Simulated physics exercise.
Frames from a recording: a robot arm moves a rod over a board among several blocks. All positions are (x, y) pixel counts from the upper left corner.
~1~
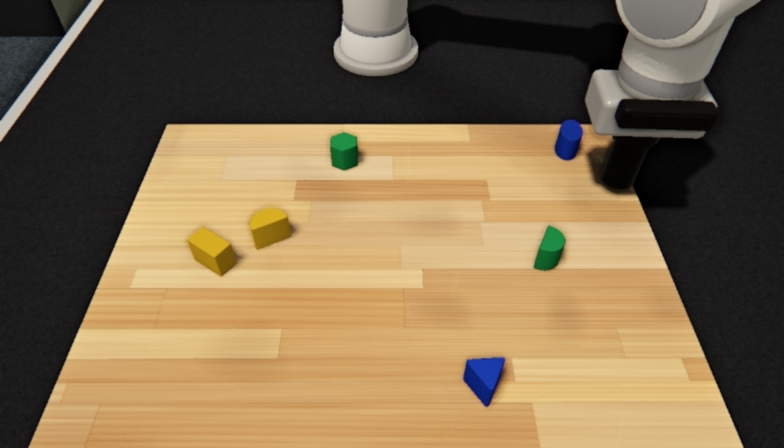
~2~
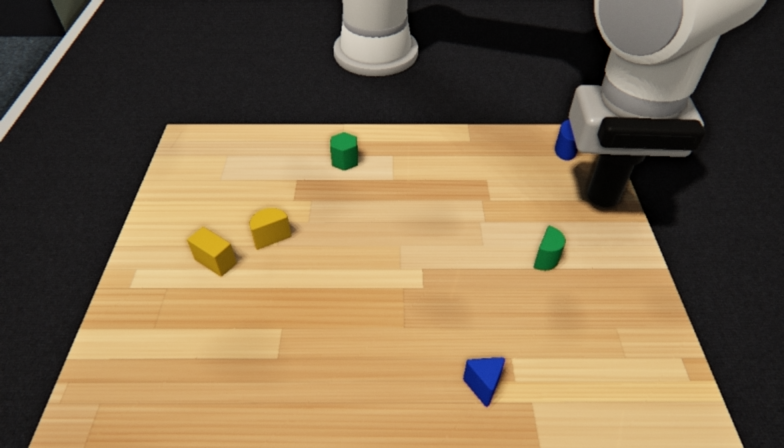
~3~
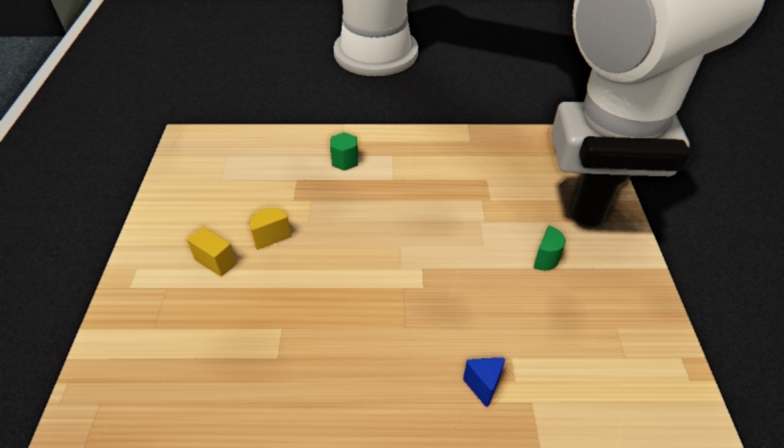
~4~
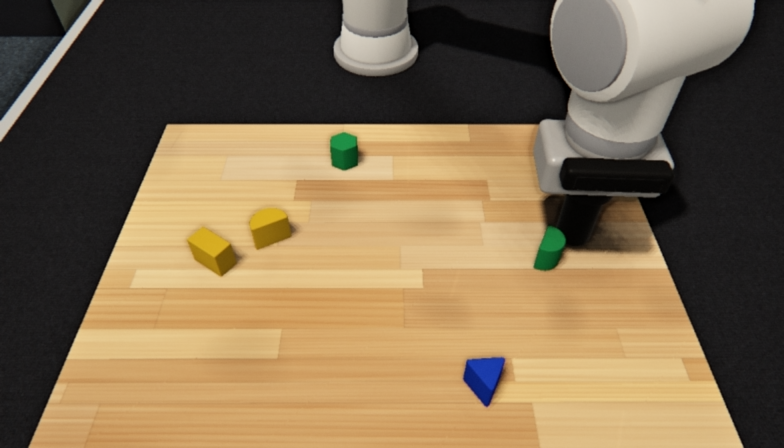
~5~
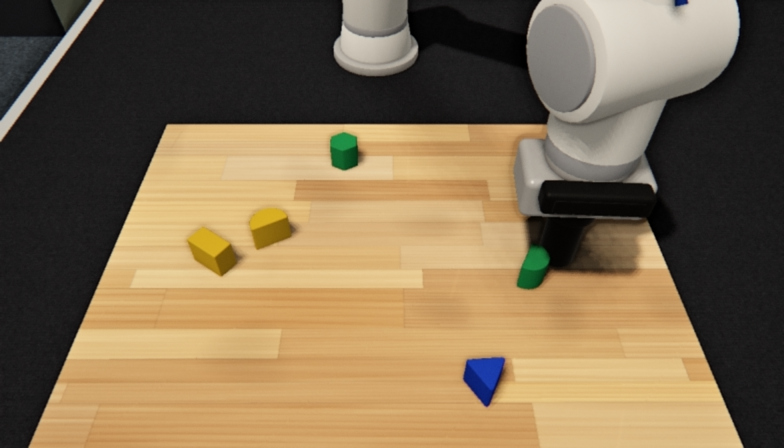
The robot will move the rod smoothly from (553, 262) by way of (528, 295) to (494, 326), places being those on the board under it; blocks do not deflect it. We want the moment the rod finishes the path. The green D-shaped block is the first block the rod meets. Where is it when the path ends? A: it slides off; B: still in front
Answer: B.
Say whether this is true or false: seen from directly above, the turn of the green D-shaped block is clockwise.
The claim holds.
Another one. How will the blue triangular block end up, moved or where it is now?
The blue triangular block keeps its place.
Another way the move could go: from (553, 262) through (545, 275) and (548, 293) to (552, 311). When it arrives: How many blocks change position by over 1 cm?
By the end, one block will have moved.
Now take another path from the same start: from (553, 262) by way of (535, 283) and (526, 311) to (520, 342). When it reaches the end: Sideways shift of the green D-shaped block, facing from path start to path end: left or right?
Sideways, to the right.
What follows on the original path. One third of the way, rod at (538, 277); green D-shaped block at (516, 279).
Two thirds of the way, rod at (520, 300); green D-shaped block at (493, 301), turned 20° clockwise.
At the end, rod at (496, 319); blue triangular block unmoved; green D-shaped block at (466, 319), turned 30° clockwise.
